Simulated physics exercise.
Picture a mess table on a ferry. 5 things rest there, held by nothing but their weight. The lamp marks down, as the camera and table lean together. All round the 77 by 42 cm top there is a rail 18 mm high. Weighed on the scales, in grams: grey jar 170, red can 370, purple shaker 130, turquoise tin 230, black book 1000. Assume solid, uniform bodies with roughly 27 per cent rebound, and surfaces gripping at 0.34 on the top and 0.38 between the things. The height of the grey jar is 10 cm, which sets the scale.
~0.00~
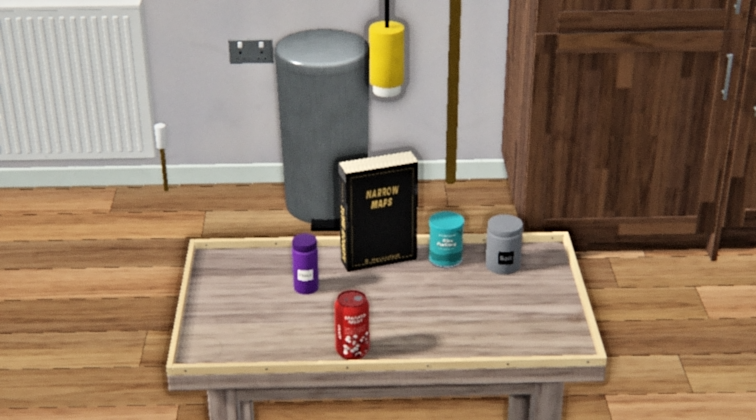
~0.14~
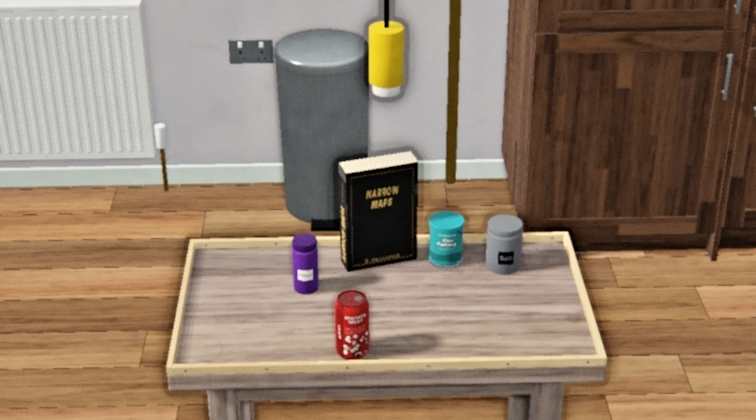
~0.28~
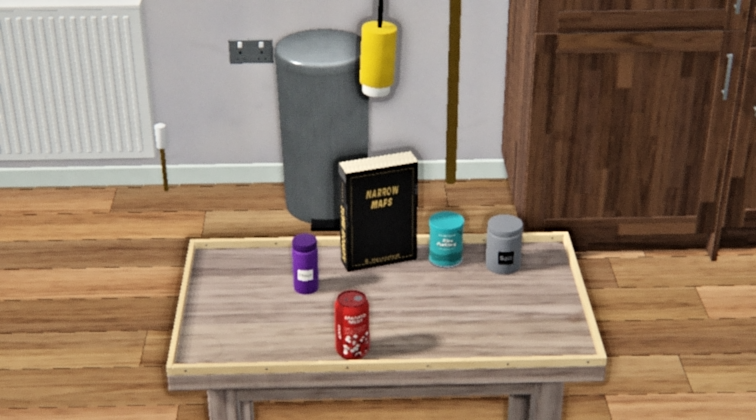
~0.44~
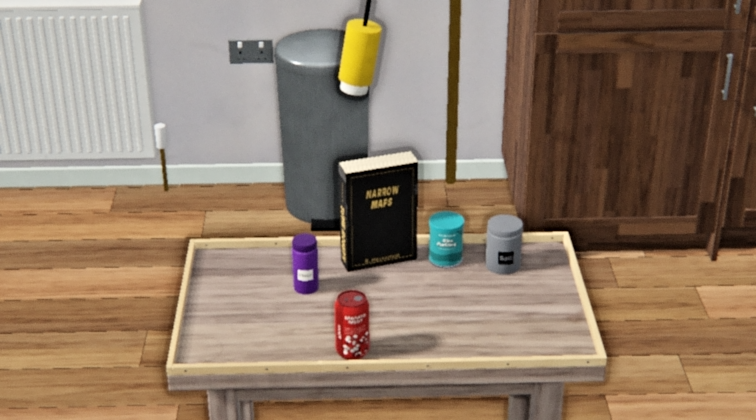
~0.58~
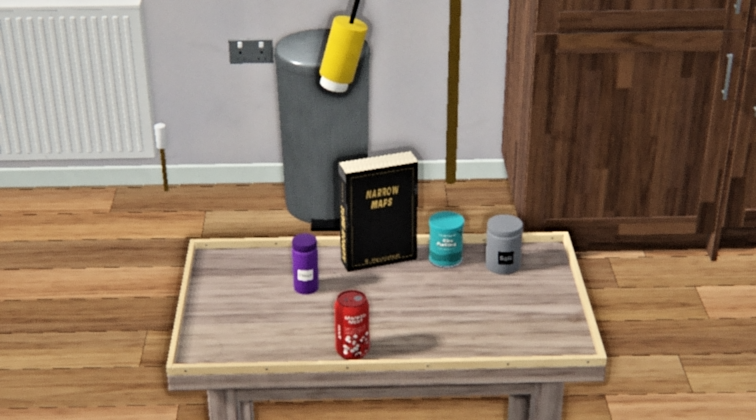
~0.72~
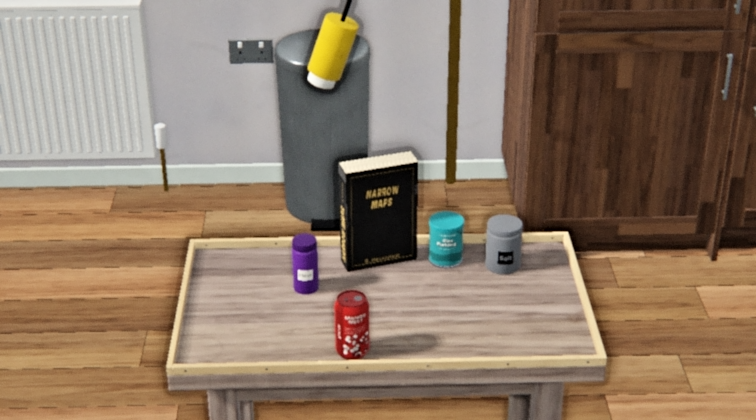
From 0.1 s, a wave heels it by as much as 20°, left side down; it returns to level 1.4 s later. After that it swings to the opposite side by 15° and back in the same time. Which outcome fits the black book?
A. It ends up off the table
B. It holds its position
It holds its position.
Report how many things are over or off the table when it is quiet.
0 of them.
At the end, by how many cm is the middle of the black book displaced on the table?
Roughly 1 cm.
By 1.02 s, boat heeled 16°, left side down.
By 2.12 s, boat heeled 15°, right side down.
When it is over (3.4 s), all 5 within 5 cm of the start. In the last view, black book near (372, 212).
